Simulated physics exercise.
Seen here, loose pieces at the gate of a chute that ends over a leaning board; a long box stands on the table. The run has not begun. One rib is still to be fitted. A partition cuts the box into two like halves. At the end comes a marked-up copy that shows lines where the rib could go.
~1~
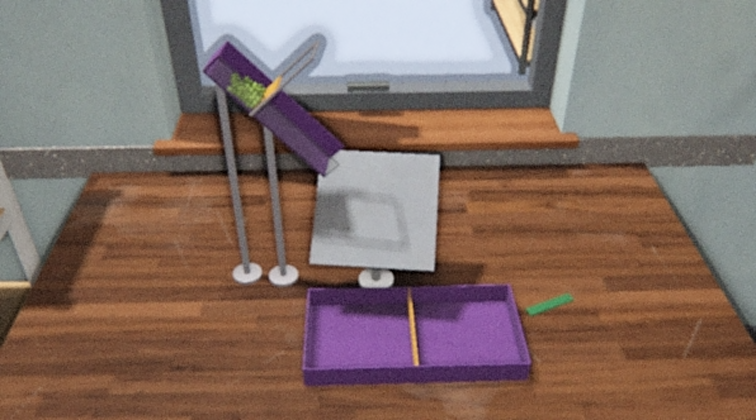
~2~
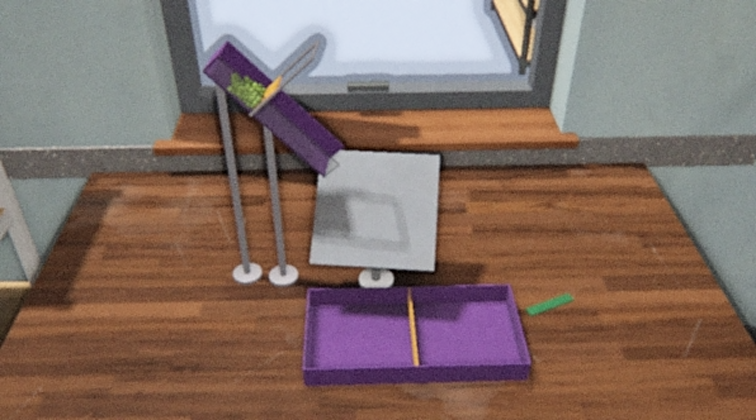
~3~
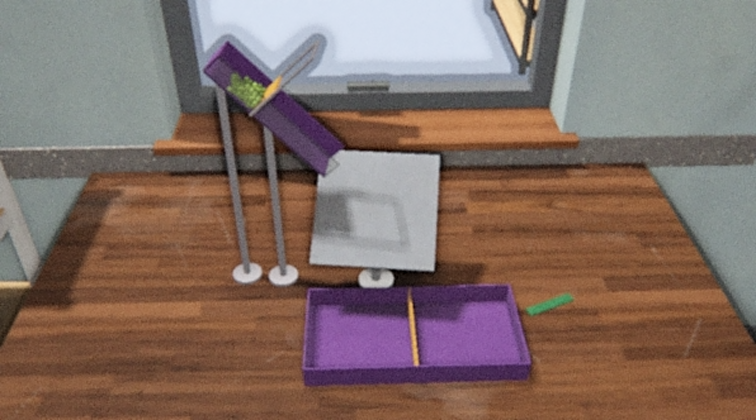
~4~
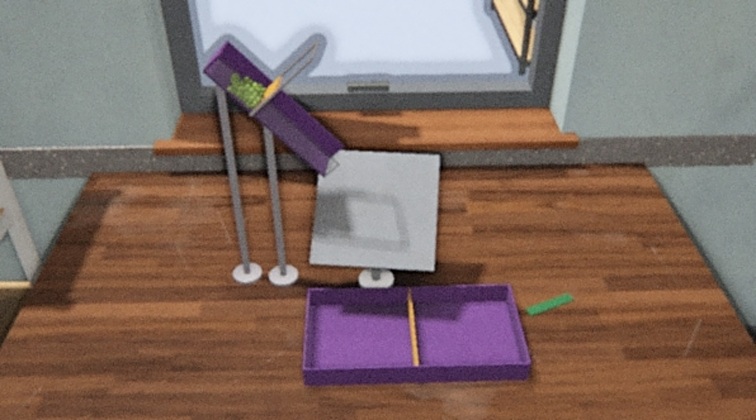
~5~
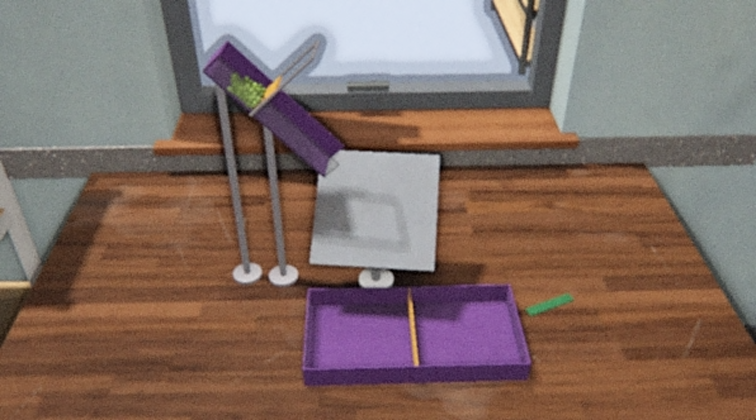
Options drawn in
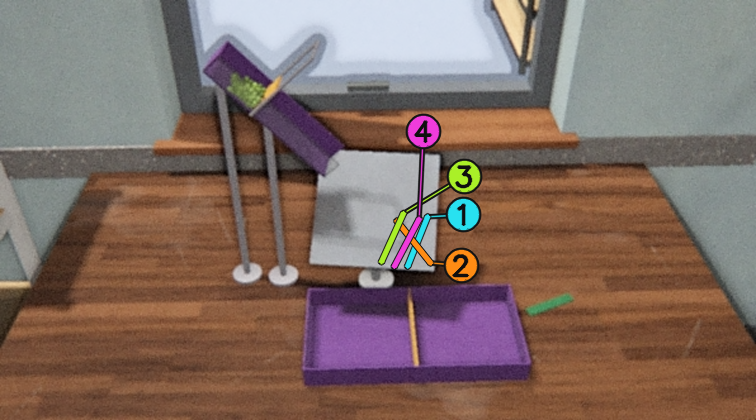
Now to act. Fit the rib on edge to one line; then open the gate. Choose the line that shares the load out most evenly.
I would pick line 2.
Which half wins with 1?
Left.
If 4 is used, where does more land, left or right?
Left.
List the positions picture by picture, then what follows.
In the first frame, load behind the gate near (251, 93), dried peas; lip of the chute near (327, 168), sloping fairly steeply.
In the second frame, middle of the board near (376, 208), tilted fairly steeply; middle of its low edge near (371, 267); of its high edge near (380, 153).
In the third frame, front corners of the box near (304, 369) and (530, 363); front end of its middle wall near (417, 366); gate still shut near (275, 87).
In the fourth frame, middle of the load near (251, 93); lip near (327, 168).
In the fifth frame, middle of the load near (251, 93); lip near (327, 168).
On the marked copy, line 1 from (427, 216) to (407, 266); line 2 from (396, 220) to (430, 263); line 3 from (403, 213) to (381, 261); line 4 from (419, 219) to (394, 266).
For line 1, of what is caught, all but a few in the left half, only a few in the right.
For line 2, of what is caught, close to half in the left half, close to half in the right.
For line 3, of what is caught, all but a few in the left half, only a few in the right.
For line 4, of what is caught, all but a few in the left half, only a few in the right.
